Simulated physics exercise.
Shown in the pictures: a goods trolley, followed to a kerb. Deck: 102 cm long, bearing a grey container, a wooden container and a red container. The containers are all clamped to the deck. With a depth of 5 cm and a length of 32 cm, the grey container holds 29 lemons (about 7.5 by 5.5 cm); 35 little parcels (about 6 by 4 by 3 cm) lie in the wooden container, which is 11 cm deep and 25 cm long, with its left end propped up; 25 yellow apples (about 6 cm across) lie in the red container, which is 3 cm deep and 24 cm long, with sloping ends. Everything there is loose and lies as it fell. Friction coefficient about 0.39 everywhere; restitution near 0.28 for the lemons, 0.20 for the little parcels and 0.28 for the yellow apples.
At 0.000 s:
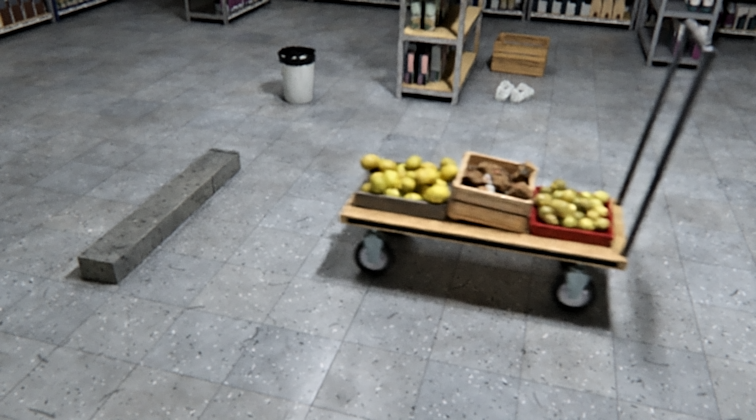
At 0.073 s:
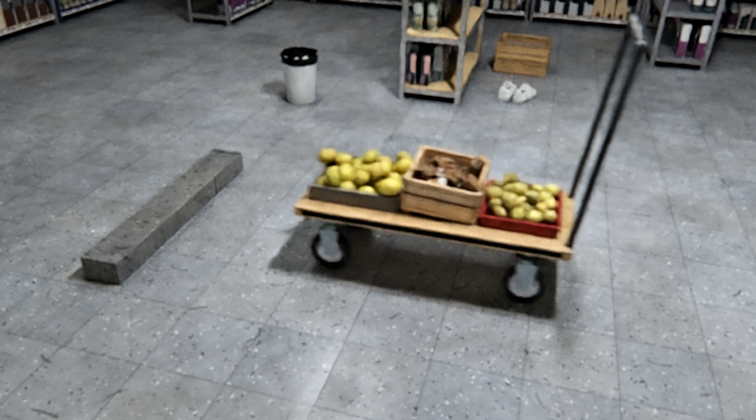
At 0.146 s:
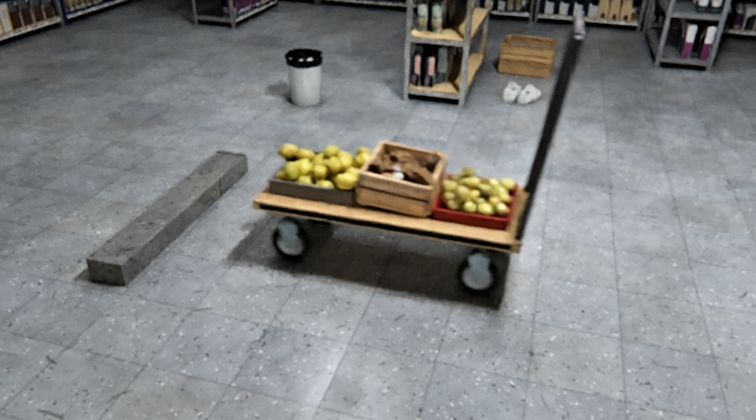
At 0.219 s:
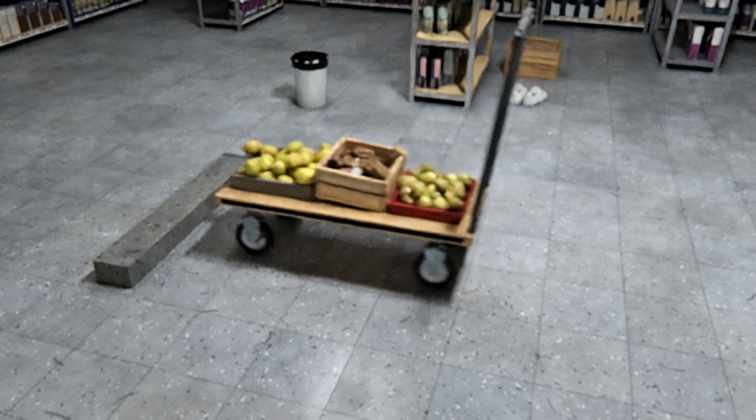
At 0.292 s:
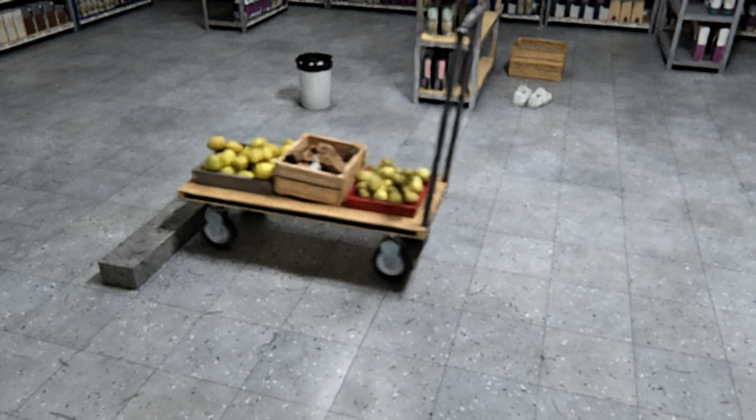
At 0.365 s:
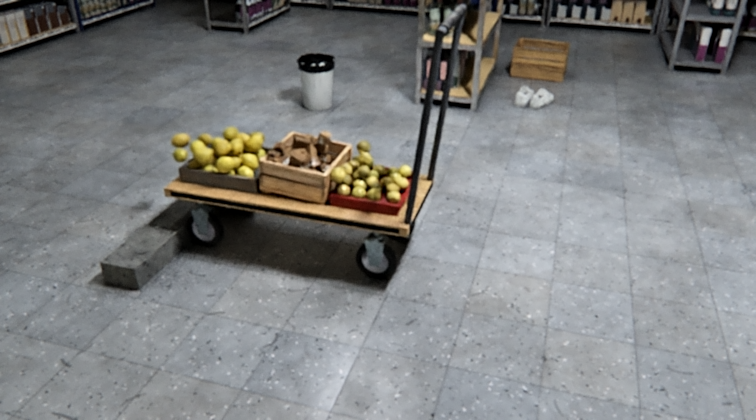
A trolley carrying three containers rolls left to a grey kerb, and its lemons shift left.
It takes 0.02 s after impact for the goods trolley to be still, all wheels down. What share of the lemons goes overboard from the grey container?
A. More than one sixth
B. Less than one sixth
Answer: A.
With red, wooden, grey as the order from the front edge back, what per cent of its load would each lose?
Grey container 30 %, wooden container 10 %, red container 40 %.
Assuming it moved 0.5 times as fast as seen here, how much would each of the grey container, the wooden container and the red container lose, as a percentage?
Then the grey container sheds 20 per cent, the wooden container 0 per cent, and the red container 0 per cent.
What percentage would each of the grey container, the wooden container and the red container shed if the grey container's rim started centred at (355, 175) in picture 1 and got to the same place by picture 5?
Under that change it'd be grey container at 30, wooden container at 0 and red container at 10 percent.
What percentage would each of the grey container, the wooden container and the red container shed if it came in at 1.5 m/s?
Grey container 30 %, wooden container 0 %, red container 10 %.
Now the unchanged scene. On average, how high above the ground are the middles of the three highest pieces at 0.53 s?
Roughly 52 centimetres.
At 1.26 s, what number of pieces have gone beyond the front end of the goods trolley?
Roughly 14 pieces.
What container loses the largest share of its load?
Grey container.
After 0.41 s, grey container 23 in, 6 out, wooden container 35 in, 0 out and red container 24 in, 1 out.
After 0.53 s, grey container 18 in, 11 out, wooden container 34 in, 1 out and red container 23 in, 2 out.
After 0.76 s, grey container 15 in, 14 out, wooden container 32 in, 3 out and red container 21 in, 4 out.
Final count (at 1.26 s), grey container 15 in, 14 out, wooden container 32 in, 3 out and red container 21 in, 4 out. Asked share, 14 of 29, 48 per cent.
